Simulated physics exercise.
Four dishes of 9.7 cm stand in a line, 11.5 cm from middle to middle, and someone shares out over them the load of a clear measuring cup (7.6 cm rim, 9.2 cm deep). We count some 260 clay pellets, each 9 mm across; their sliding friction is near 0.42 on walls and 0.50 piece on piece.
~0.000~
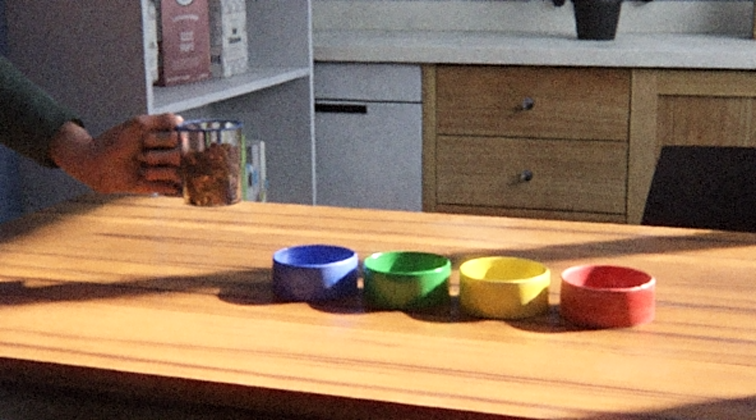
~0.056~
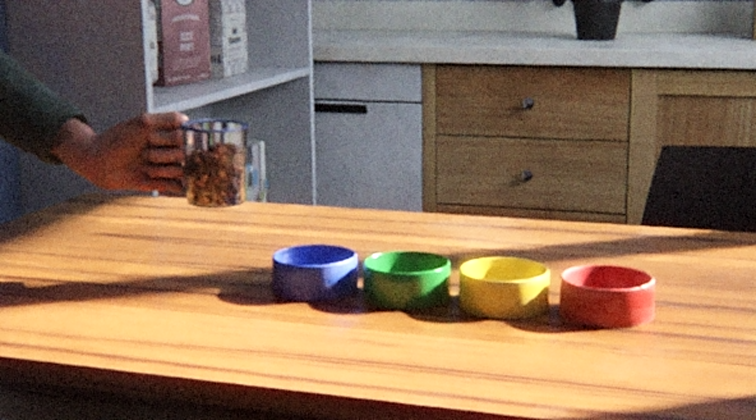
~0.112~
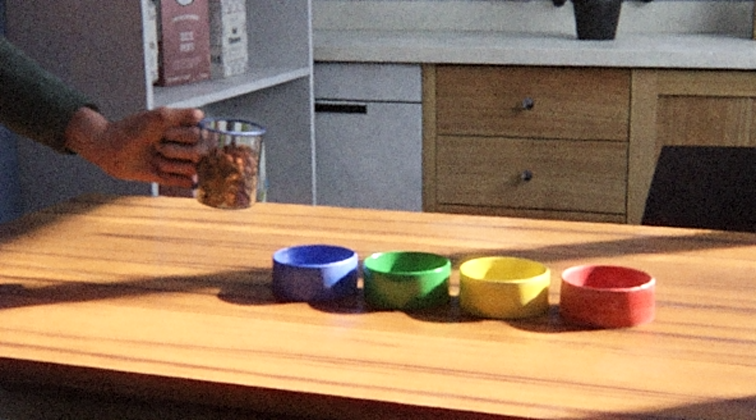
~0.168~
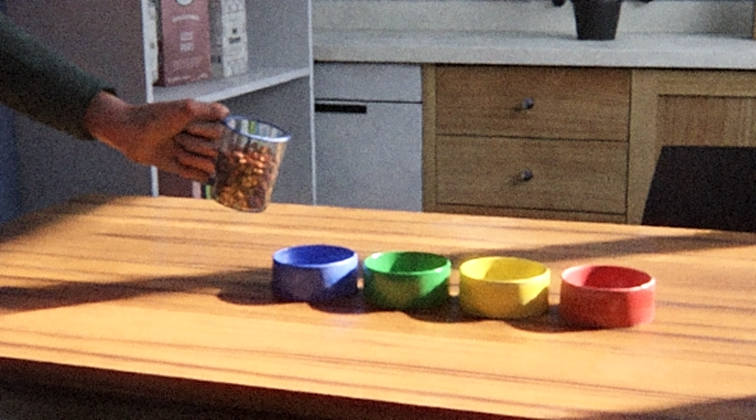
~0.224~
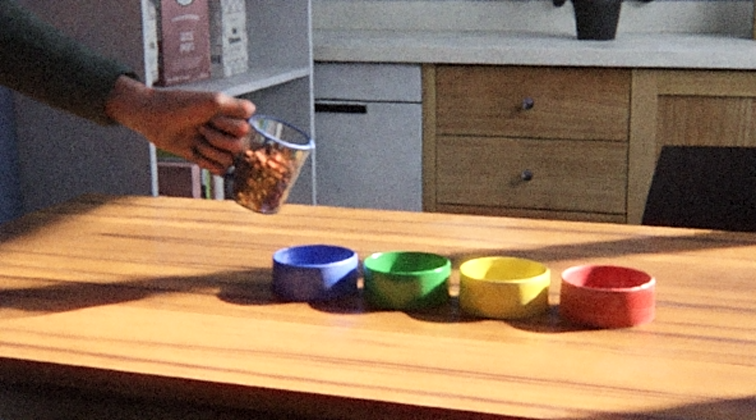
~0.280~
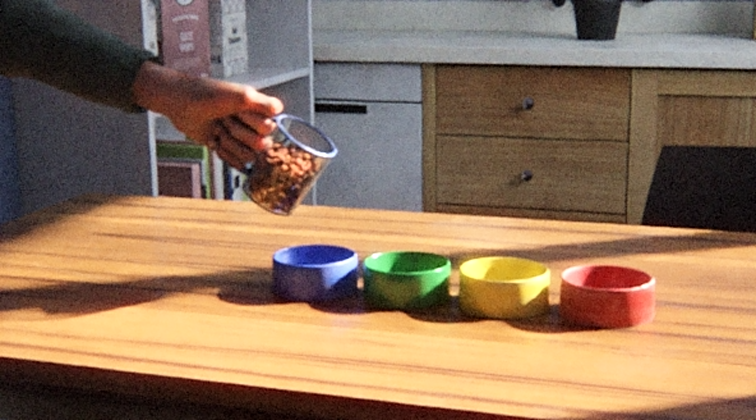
A hand held a clear cup partly filled with small brown pellets at the left of a wooden table, then moved it right while tilting it toward four bowls, blue, green, yellow and red.
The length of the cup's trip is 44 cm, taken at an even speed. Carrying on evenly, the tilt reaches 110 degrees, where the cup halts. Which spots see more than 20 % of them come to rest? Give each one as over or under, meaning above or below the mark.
Red: Over, blue: Under, green: Under, yellow: Under, counter: Over.
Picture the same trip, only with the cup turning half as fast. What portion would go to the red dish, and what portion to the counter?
Shares: Red at 90; counter at 10.
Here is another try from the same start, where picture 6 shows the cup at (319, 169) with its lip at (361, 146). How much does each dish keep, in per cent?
Kept per dish: Red = 90, blue = 0, green = 0, yellow = 0.
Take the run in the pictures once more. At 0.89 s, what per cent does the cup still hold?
Some 75 per cent of the load.
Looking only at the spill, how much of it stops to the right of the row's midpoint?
I'd estimate close to 100 in a hundred.
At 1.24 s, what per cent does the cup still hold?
My guess is near 5 per cent.
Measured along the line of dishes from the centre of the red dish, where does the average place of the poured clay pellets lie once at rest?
The average sits about 5 cm from the centre, on its right.
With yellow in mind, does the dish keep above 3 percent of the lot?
For yellow, correct.
Then, at 0.65 s, tilt 92 degrees; cup holds 100 %.
After 0.89 s, tilt 110 degrees; cup holds 75 %, red 10 %, yellow 5 %.
After 1.24 s, tilt 110 degrees; cup holds 5 %, red 50 %, yellow 5 %.
At rest (2.0 s), red 55 %, blue 0 %, green 0 %, yellow 5 %, counter 40 %.
